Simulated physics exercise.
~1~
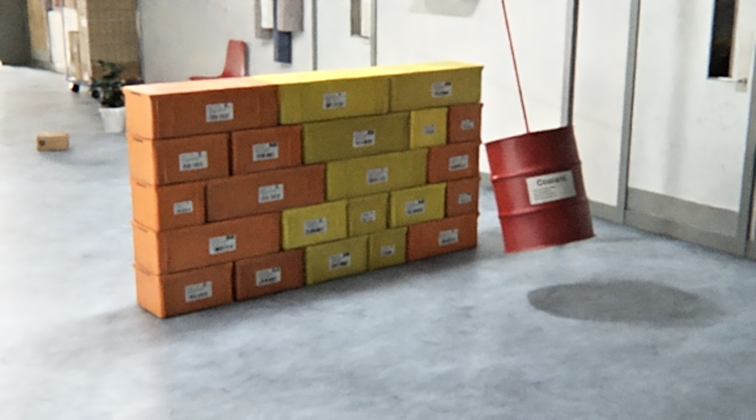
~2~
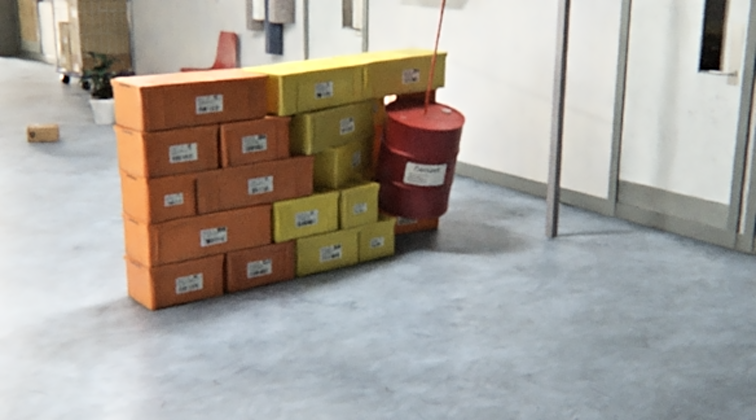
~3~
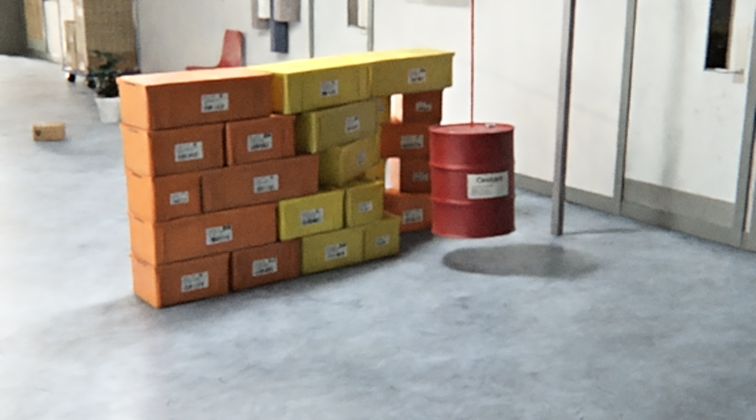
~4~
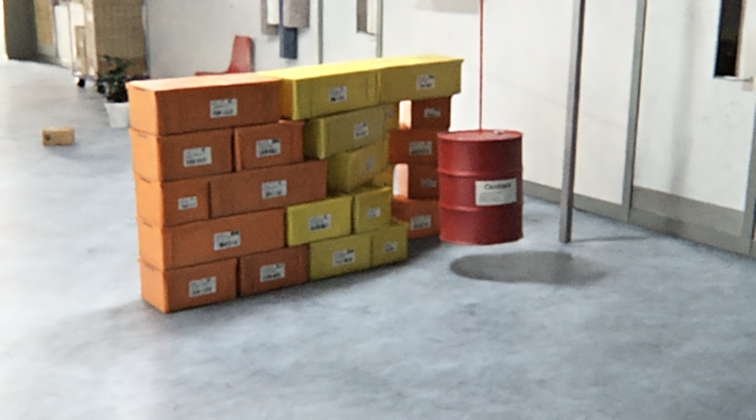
In this clip, a red drum hanging from a line swings left into the right end of a wall of orange and yellow totes, pushing several out of line and opening a gap, then moves back right and hangs beside the wall, which remains standing.
